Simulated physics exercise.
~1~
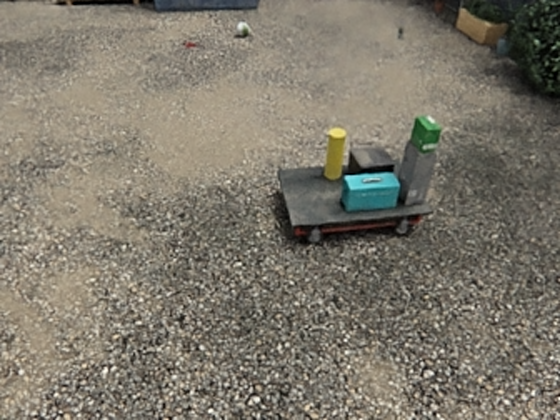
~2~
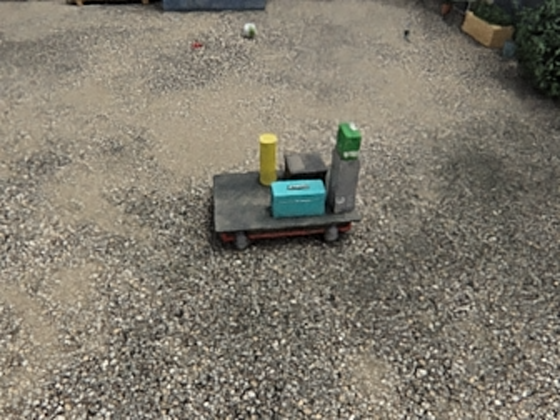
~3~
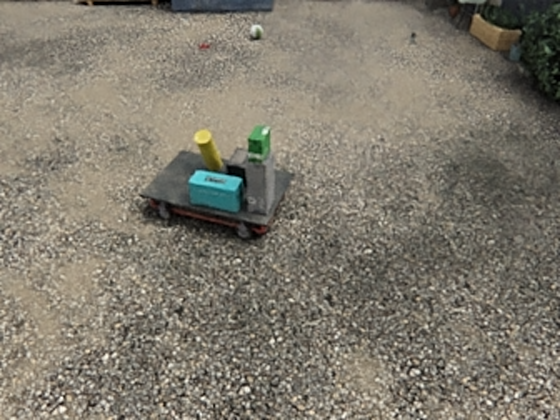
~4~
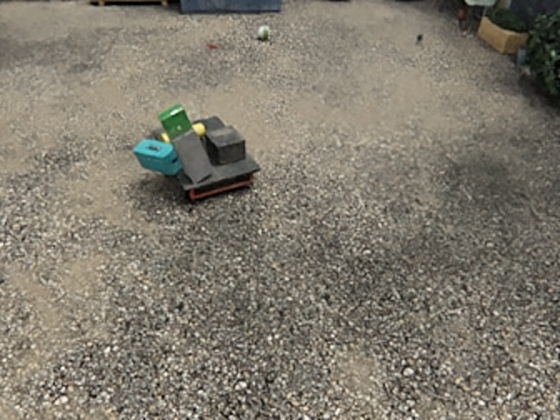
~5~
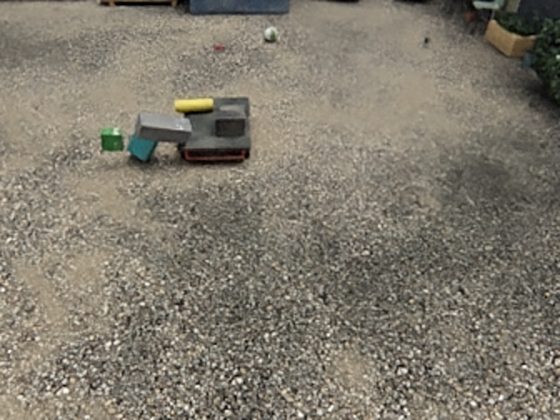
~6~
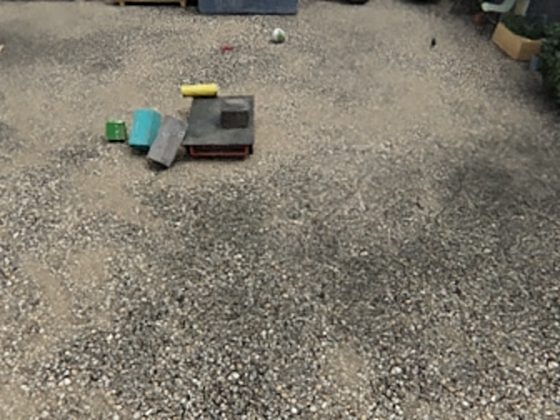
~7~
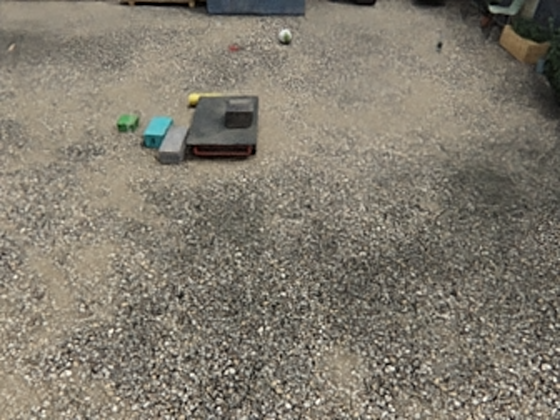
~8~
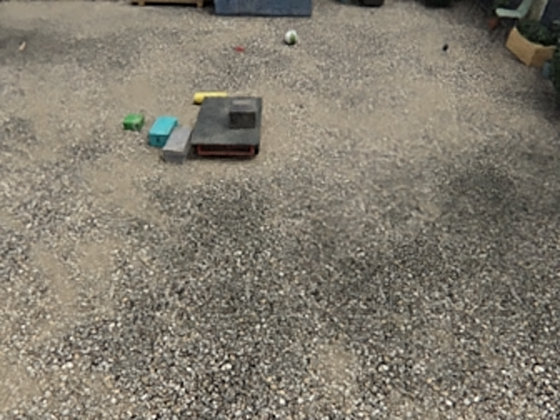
The clip opens on a gravel yard where a flat, dark cart carries a yellow canister, a turquoise toolbox, a tall grey box topped by a green parcel, and a black tote. The cart rolls left across the gravel, then begins turning away as the yellow canister leans. As the turn tightens, the canister topples and the toolbox, grey box and parcel tip toward the left edge. They spill over the side and tumble onto the ground while the cart comes to rest. At the end, the four fallen things lie beside the cart, with only the black tote upright on its deck.
